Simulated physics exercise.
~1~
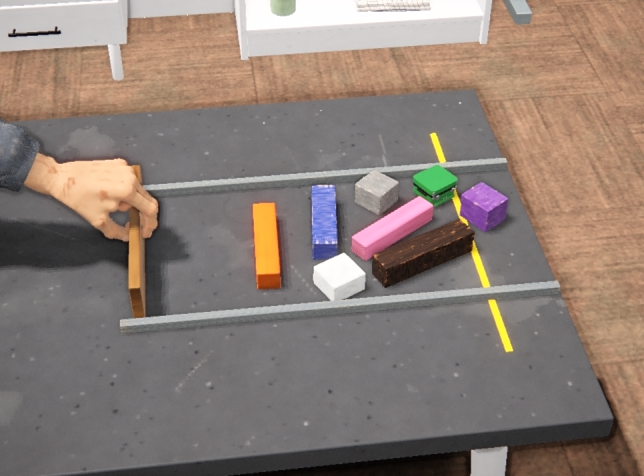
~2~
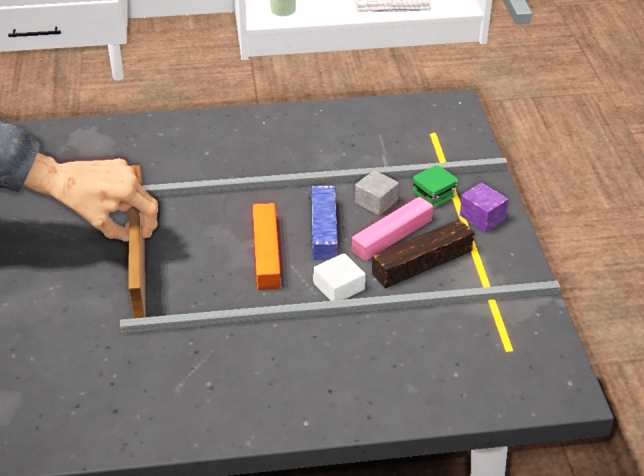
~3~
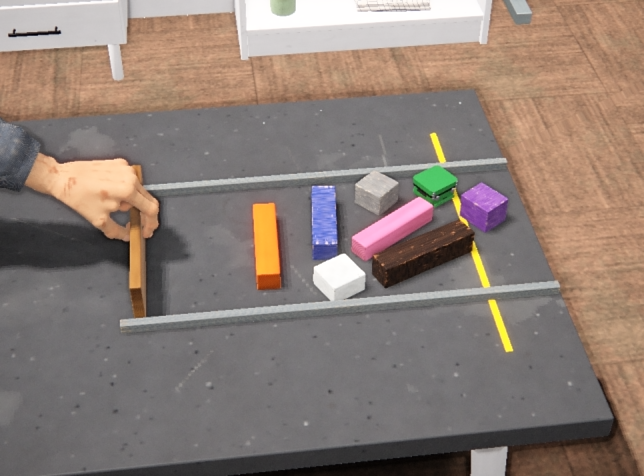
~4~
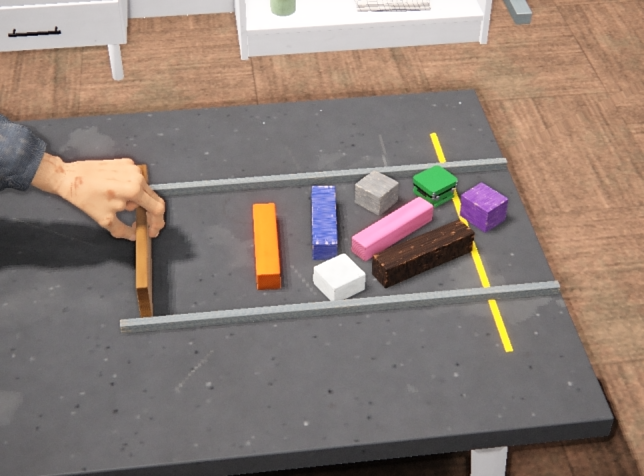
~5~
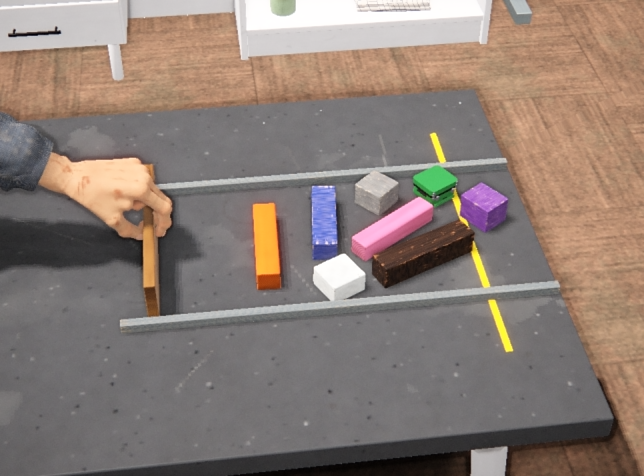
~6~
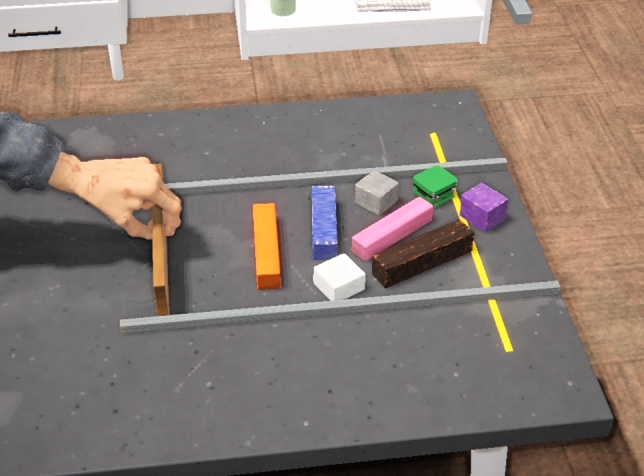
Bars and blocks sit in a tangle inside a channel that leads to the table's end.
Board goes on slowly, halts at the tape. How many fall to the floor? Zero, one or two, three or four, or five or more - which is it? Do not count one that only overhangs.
Watch it: A handful - three or four - go plunging down.
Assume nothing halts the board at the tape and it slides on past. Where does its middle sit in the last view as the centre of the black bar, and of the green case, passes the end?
First near (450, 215), second near (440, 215).
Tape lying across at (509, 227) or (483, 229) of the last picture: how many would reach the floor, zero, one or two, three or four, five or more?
Place by place: At least five, then 5 or more.
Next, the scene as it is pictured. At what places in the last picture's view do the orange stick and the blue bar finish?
Roughly (479, 226), and the other roughly (495, 207).
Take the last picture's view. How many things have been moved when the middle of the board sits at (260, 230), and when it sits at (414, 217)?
So 1, and at the other place 8.
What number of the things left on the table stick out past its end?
2 in all.
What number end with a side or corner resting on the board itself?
In total, 1.
Early on, none off yet; purple block at rest near (483, 208); green case at rest near (435, 187); black bar at rest near (423, 253).
Finally, the number that fall off is three or four; lost, black bar, green case and purple block.
